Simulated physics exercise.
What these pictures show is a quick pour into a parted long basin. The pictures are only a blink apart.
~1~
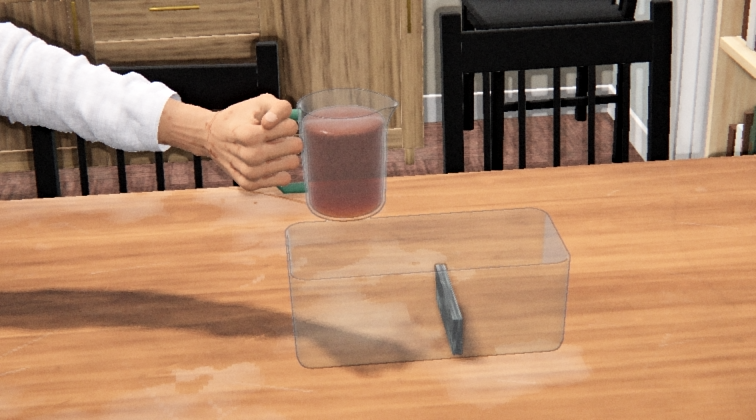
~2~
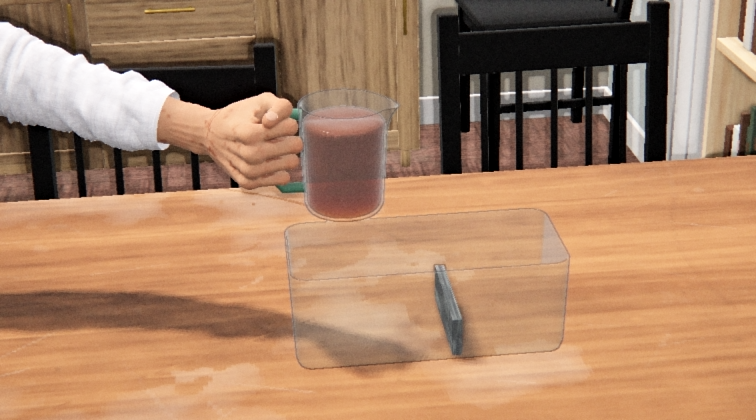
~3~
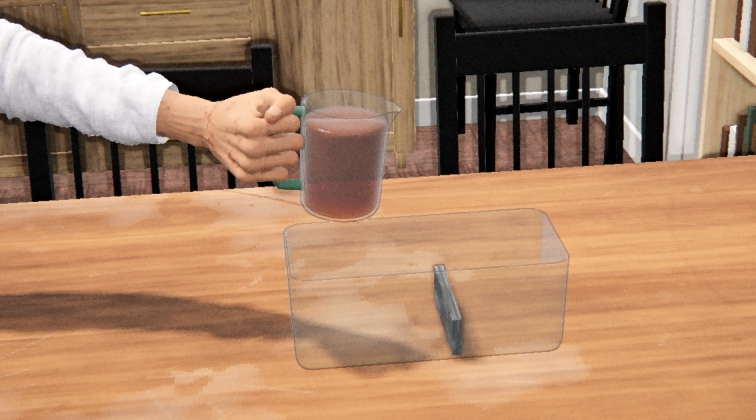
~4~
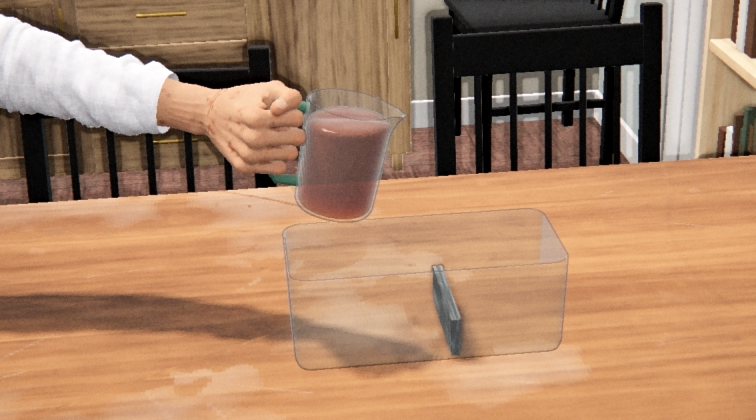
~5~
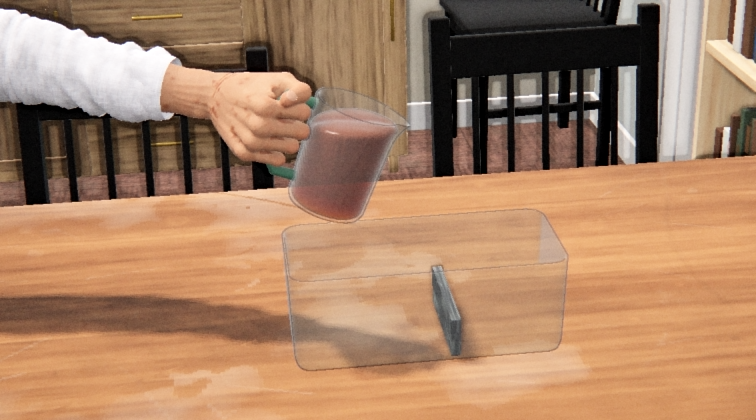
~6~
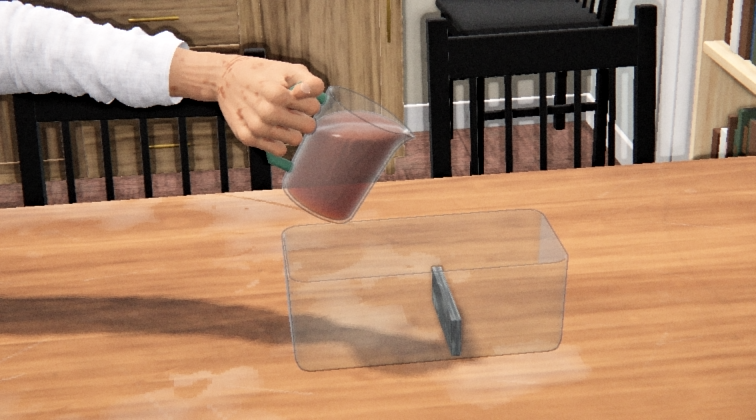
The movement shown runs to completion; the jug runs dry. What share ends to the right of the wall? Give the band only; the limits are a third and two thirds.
Past two thirds.
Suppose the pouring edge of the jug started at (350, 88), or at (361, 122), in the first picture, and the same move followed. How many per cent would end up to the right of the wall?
5 %, then 5 %.
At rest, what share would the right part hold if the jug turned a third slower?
I'd say roughly 90 in every hundred ends up there.
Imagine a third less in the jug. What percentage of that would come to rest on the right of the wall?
The share comes to some 80 parts in a hundred.
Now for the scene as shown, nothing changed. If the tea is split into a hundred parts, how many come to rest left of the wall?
Around 10 %.
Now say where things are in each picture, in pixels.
It leans 0°; its right rim is at (398, 102); the tea meets the walls at (301, 120) and (386, 115); the long basin's rim runs from (288, 253) to (558, 235); the wall's top is at (449, 292), in the first picture.
It leans 1°; its right rim is at (399, 103); the tea meets the walls at (302, 120) and (386, 116), in the second picture.
It leans 5°; its right rim is at (402, 107); the tea meets the walls at (304, 119) and (387, 118), in the third picture.
It leans 12°; its right rim is at (406, 114); the tea meets the walls at (306, 120) and (391, 119), in the fourth picture.
It leans 20°; its right rim is at (411, 123); the tea meets the walls at (306, 135) and (399, 123), in the fifth picture.
It leans 30°; its right rim is at (415, 135); the tea meets the walls at (301, 145) and (406, 125), in the sixth picture.
A moment on, the jug is tipped on its side and 68 per cent is still to pour, 0 is left of the wall and 12 right of it.
Next, the jug is tipped on its side and 30 per cent is still to pour, 2 is left of the wall and 51 right of it.
Then the jug is tipped on its side and 11 per cent is still to pour, 4 is left of the wall and 79 right of it.
Later the jug is tipped on its side and 4 per cent is still to pour, 6 is left of the wall and 88 right of it.
In the end 11 per cent lies left of the wall, 88 right of it and 1 outside.
